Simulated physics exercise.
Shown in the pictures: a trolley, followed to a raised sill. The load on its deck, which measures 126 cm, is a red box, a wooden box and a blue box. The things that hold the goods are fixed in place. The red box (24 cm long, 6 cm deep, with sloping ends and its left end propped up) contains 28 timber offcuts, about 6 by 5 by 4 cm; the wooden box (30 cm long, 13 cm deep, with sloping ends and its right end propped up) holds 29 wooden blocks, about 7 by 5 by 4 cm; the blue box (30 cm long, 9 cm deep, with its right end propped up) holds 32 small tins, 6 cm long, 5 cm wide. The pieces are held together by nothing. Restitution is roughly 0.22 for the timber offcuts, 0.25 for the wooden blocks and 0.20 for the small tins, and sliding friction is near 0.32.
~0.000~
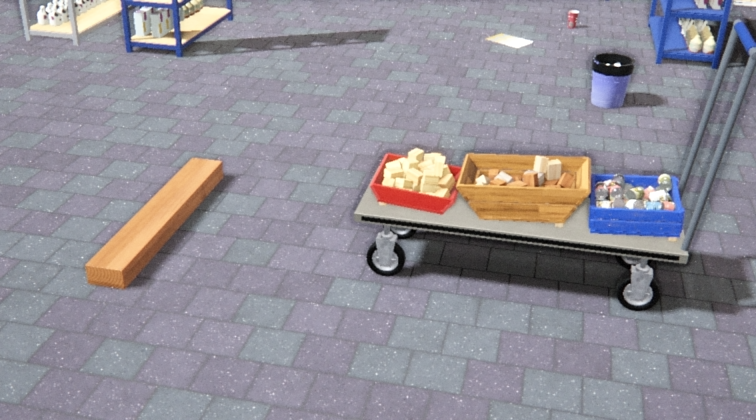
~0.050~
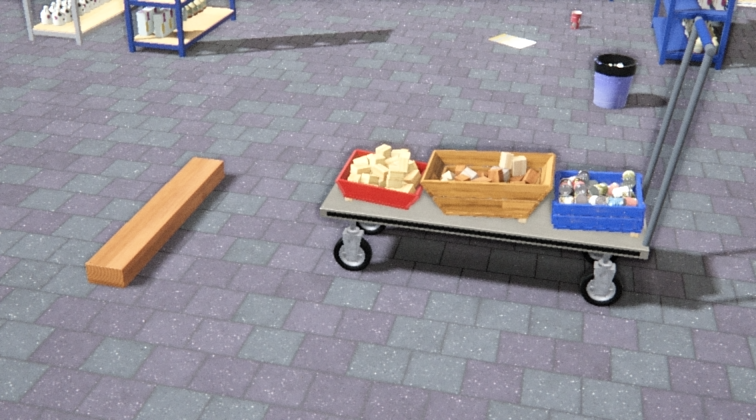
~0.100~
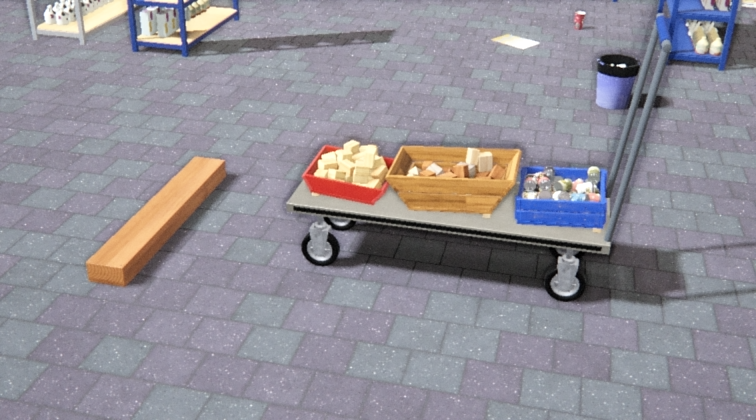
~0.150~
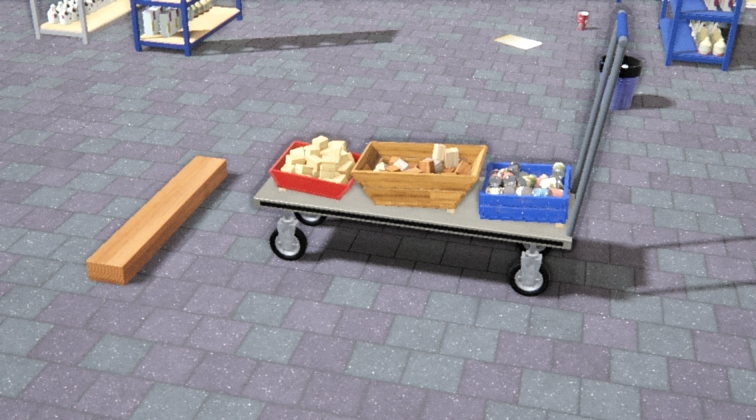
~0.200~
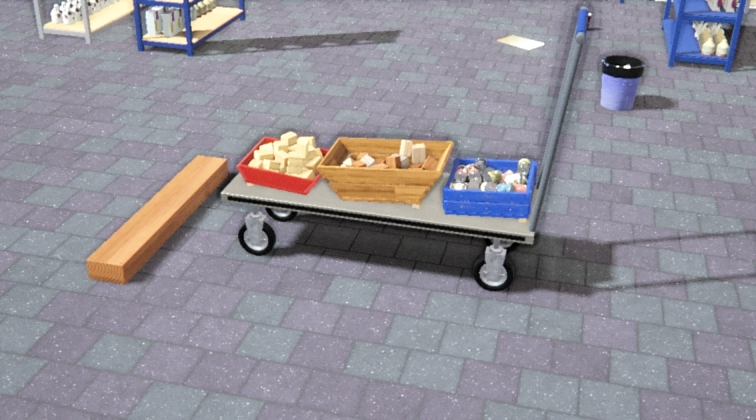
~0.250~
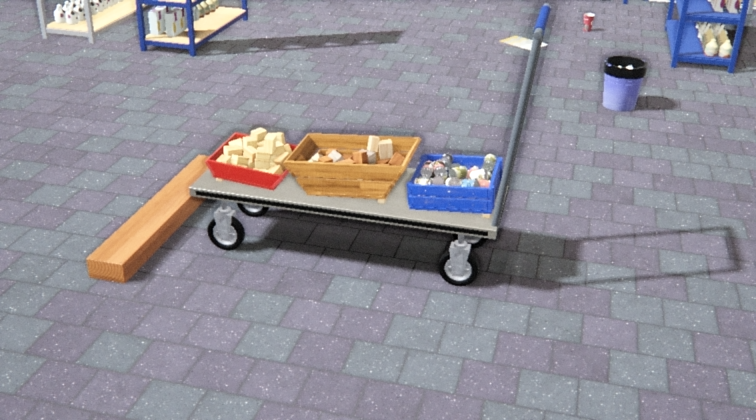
A flat cart with a tall handle, carrying a red box, a wooden box and a blue box of small items, rolled steadily left across the paved floor, closing the gap to a wooden beam.
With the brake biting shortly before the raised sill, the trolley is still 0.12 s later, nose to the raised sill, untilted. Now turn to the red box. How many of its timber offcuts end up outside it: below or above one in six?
Out of the red box go over a sixth of the timber offcuts.
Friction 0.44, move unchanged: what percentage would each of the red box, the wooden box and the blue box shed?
In that setup red box sheds 40 percent, wooden box sheds 10 percent, and blue box sheds 0 percent.
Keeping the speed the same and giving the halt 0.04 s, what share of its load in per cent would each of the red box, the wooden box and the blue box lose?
Red box 50 %, wooden box 20 %, blue box 10 %.
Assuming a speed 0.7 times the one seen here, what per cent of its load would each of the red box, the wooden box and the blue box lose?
In that case the red box sheds 10 per cent, the wooden box 0 per cent and the blue box 0 per cent.
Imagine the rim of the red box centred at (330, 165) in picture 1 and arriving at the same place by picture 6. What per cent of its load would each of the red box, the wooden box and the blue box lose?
In that case you'd see red box at 10, wooden box at 0 and blue box at 0 percent.
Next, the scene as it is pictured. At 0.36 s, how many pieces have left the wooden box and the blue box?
Estimate at that time - wooden box 0, blue box 0, give or take.
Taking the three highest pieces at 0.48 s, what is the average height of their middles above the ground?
Some 52 cm up.
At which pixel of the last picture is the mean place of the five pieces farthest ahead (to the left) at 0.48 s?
I'd say near (175, 122).
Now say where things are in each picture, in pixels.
In the first picture (we follow the rim corner now nearest the camera; the camera moves round a little), red box at (453, 200); wooden box at (588, 190); 90 cm still to roll; nothing out yet.
Red box at (417, 195); wooden box at (550, 186); 76 cm still to roll, in the second picture.
Red box at (383, 191); wooden box at (512, 181); 62 cm still to roll, in the third picture.
Red box at (348, 186); wooden box at (475, 176); 48 cm still to roll, in the fourth picture.
Red box at (315, 181); wooden box at (439, 172); 34 cm still to roll, in the fifth picture.
Red box at (281, 176); wooden box at (403, 167); 20 cm still to roll; nothing out yet, in the sixth picture.
After 0.26 s, braking starts.
After 0.36 s, 0 of 28 out of the red box, 0 of 29 out of the wooden box and 0 of 32 out of the blue box.
After 0.48 s, 4 of 28 out of the red box, 1 of 29 out of the wooden box and 1 of 32 out of the blue box.
After 0.71 s, 7 of 28 out of the red box, 5 of 29 out of the wooden box and 1 of 32 out of the blue box.
Final count (at 1.22 s), 7 of 28 out of the red box, 5 of 29 out of the wooden box and 0 of 32 out of the blue box. Asked share, 7 of 28, 25 per cent.
